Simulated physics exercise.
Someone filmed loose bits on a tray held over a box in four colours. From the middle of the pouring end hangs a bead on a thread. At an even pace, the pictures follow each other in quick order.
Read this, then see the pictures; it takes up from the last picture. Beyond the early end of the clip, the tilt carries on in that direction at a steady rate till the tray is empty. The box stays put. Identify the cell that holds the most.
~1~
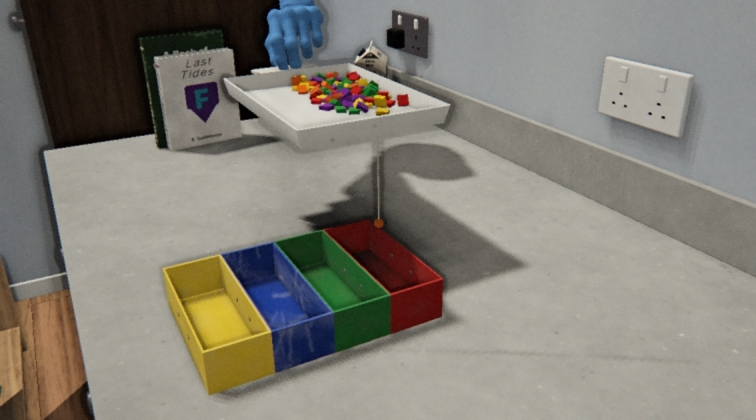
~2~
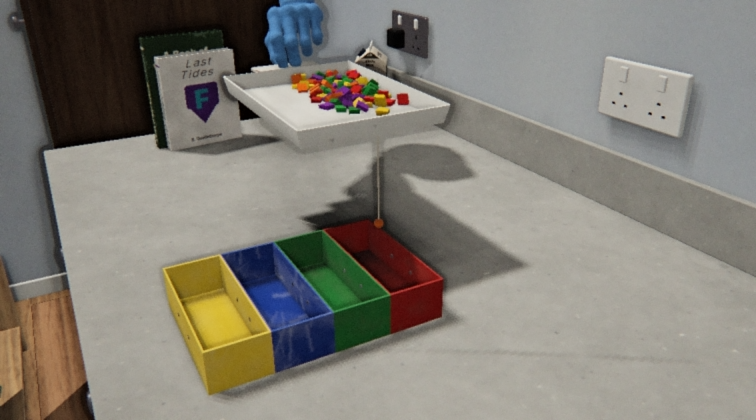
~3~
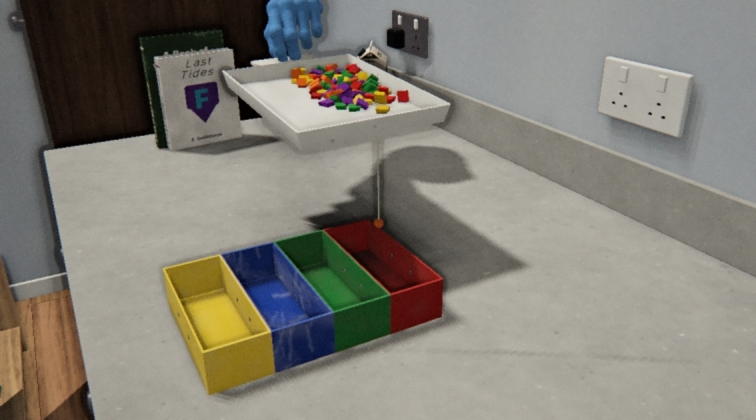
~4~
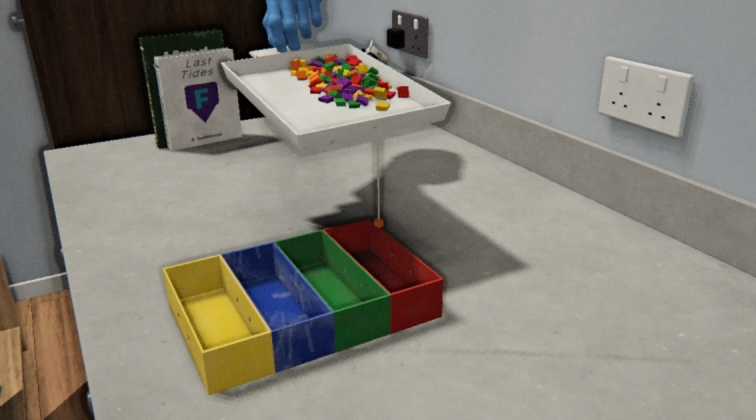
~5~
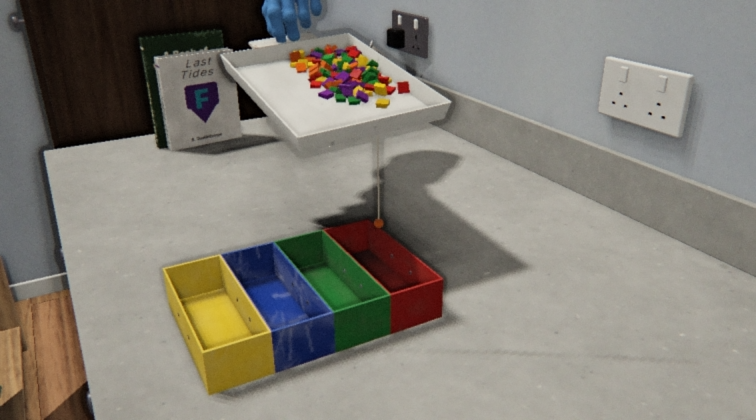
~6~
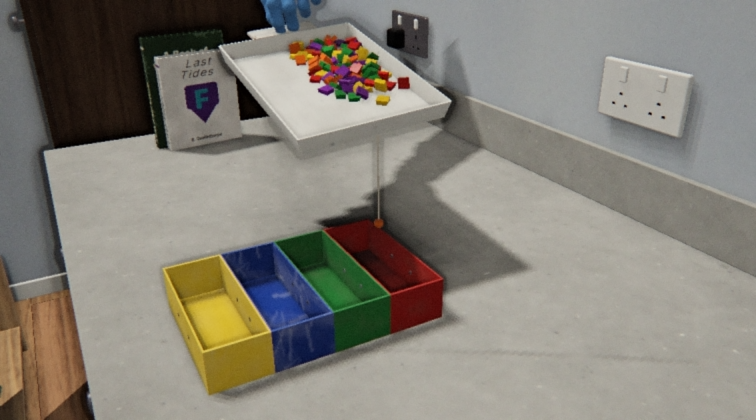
The green cell holds the most.
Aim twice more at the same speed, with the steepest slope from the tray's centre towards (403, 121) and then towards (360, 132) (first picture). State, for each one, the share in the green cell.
First case about 0 percent; second case about 20 percent.
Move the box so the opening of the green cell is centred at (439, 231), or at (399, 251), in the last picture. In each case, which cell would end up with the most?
The first position gives the cell in yellow, and the second gives blue.
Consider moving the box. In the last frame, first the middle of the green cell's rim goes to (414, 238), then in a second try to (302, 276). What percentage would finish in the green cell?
I'd expect some 0 percent, and then some 30 percent.
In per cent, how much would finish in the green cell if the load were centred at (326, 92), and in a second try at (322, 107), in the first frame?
It comes to about 70 per cent the first time and about 80 per cent the second.
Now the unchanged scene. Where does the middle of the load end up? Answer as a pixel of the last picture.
I'd mark it at roughly (333, 294).
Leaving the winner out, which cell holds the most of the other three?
Ranked number two: That red cell.
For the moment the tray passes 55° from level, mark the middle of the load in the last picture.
Check around (340, 122) in the last picture.
Soon, tray tipped steeply; nearly all on the tray; a stray few falling or outside the box.
A while on, tray tipped right over; about two thirds on the tray; about a quarter in the green cell; a small part in the red cell; a stray few in the blue cell; a stray few falling or outside the box.
Towards the end, tray tipped past a quarter turn; about two thirds in the green cell; about a quarter in the red cell; a stray few in the blue cell; a stray few falling or outside the box.
Finally, tray tipped past a quarter turn; about two thirds in the green cell; about a quarter in the red cell; a stray few in the blue cell; none in the yellow cell; a stray few outside the box.
